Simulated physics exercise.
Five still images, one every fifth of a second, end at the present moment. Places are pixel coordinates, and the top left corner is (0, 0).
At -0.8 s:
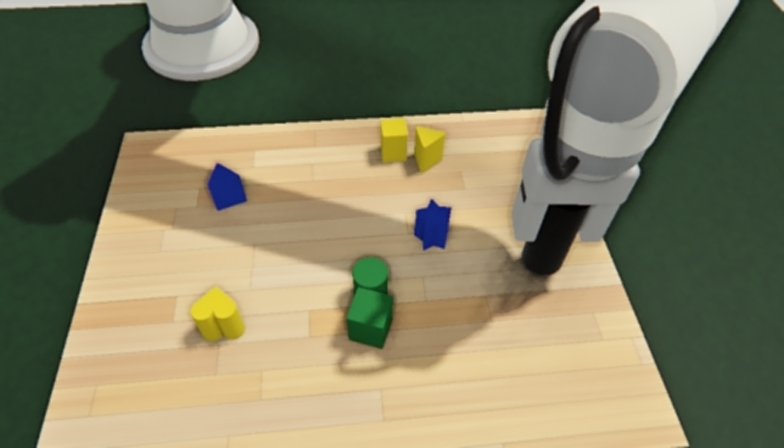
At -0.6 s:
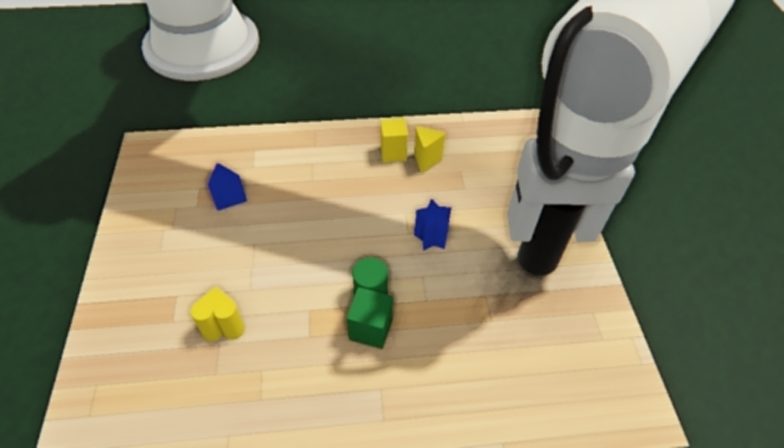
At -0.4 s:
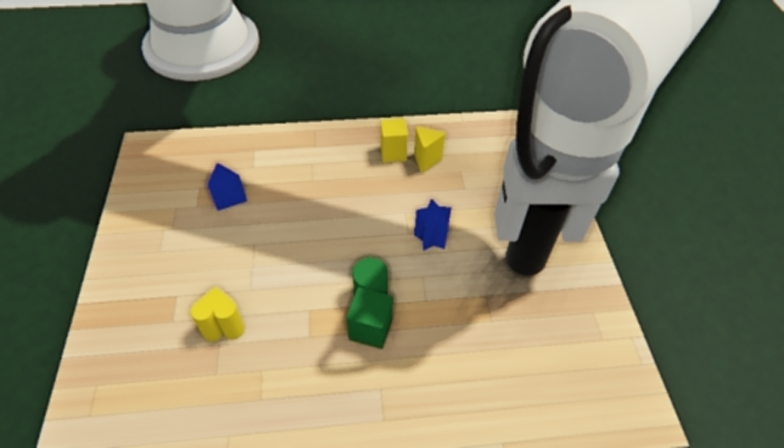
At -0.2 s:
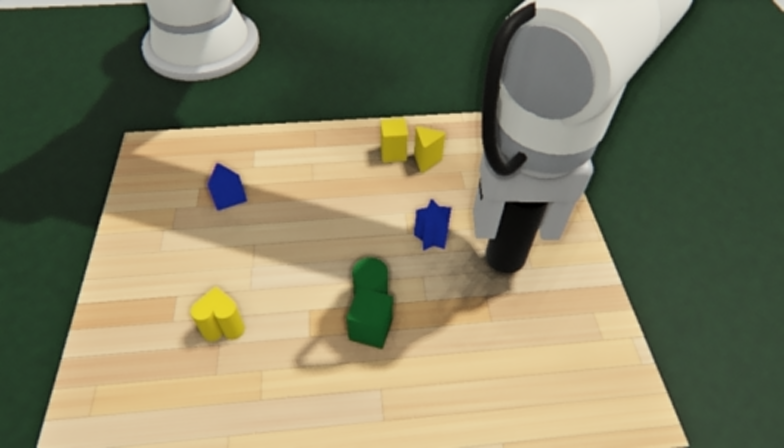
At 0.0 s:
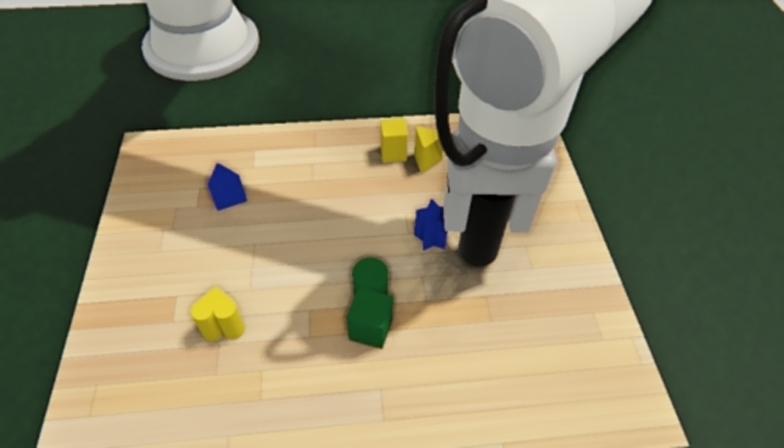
Robot arm with a black rod sliding left across a wooden board toward a blue star-shaped block, the scattered blocks staying still.
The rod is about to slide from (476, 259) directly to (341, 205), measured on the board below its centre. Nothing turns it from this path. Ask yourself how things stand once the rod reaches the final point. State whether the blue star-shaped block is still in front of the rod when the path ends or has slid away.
In front, still.
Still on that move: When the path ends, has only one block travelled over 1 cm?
It seems so.
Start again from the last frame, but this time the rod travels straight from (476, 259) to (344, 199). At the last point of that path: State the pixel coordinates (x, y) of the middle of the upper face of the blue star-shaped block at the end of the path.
It is at (316, 160).
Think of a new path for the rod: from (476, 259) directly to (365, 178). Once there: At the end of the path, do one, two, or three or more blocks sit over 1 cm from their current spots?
My answer is one.
The first path, step by step. One third of the way, rod (428, 231); blue star-shaped block (402, 199), turned 25° clockwise.
Two thirds of the way, rod (383, 213); blue star-shaped block (357, 181), turned 25° clockwise.
At the end, rod (340, 195); green round block still; blue star-shaped block (315, 163), turned 30° clockwise.
